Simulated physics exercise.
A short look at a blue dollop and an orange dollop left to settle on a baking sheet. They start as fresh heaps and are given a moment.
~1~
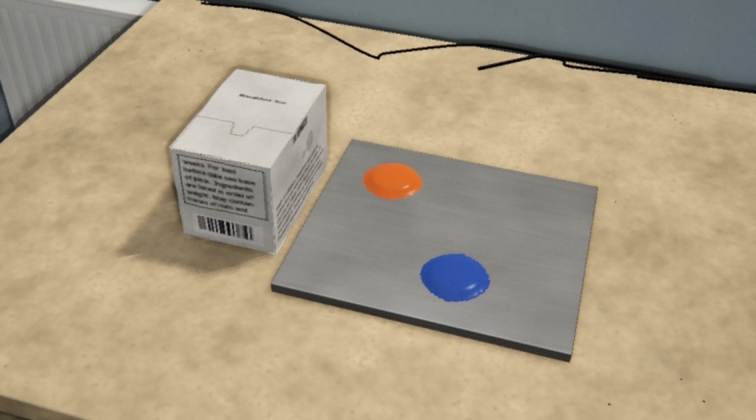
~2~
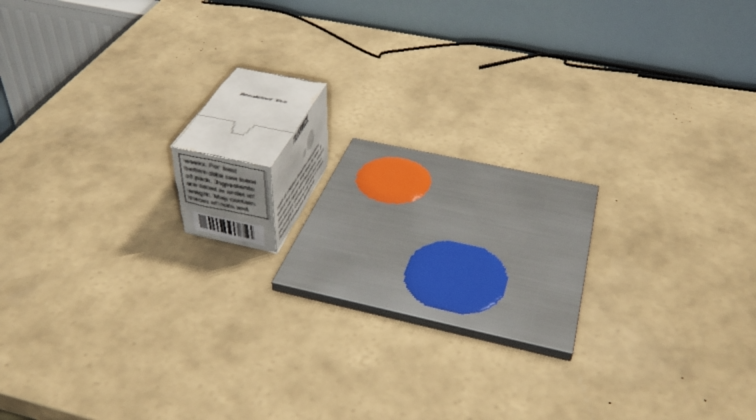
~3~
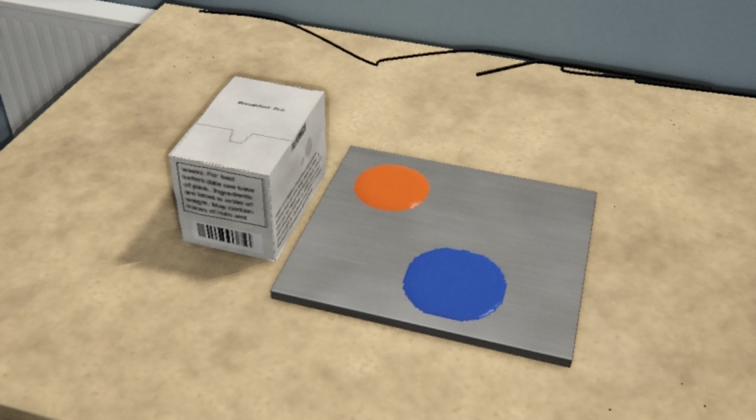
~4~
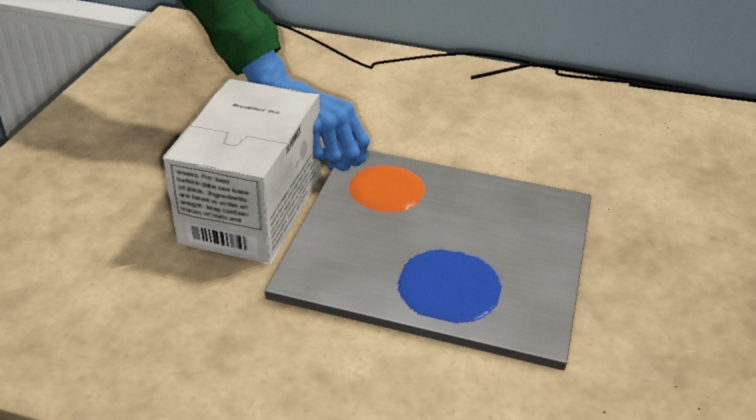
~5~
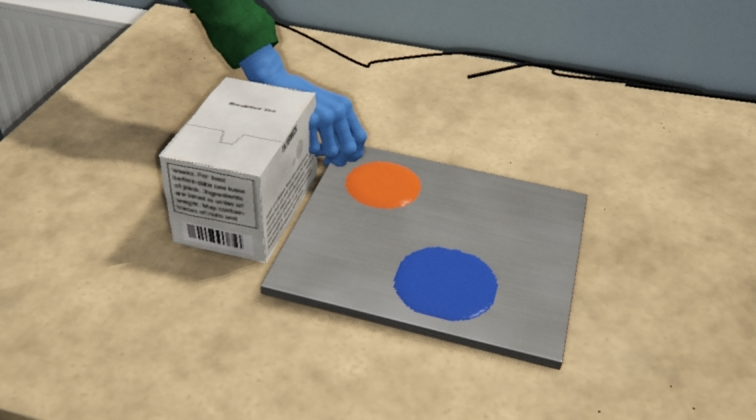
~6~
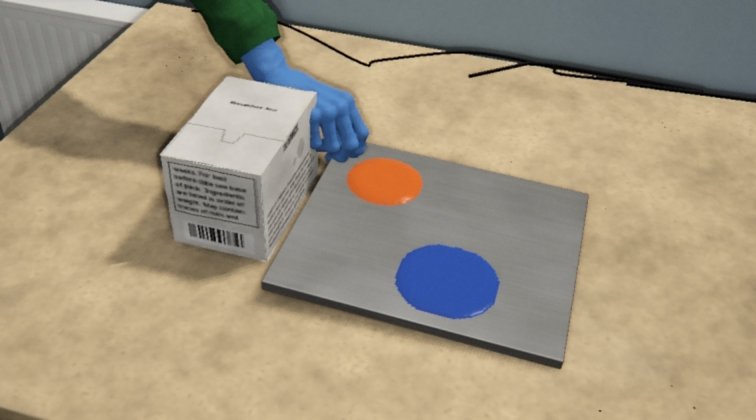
The video shows an orange dollop and a blue dollop spreading thin on a flat baking sheet beside a white packet, then a blue-gloved hand reaching in behind the packet, taking the sheet's far end and raising it very slightly.
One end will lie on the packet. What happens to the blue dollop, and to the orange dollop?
The blue dollop drips off the end; the orange dollop keeps clear of the edge.
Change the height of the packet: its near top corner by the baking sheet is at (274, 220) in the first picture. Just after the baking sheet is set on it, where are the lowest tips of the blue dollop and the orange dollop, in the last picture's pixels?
The first near (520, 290), the second near (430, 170).
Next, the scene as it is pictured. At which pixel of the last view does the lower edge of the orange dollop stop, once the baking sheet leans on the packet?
At about (491, 169).
Next, slope about 25°; the blue dollop has crept down a long way; the orange dollop has crept a little.
After that, the blue dollop is dripping off the low end; the orange dollop has crept down a long way.
Finally, slope about 25°; the blue dollop is dripping off the low end; the orange dollop has crept down a long way.
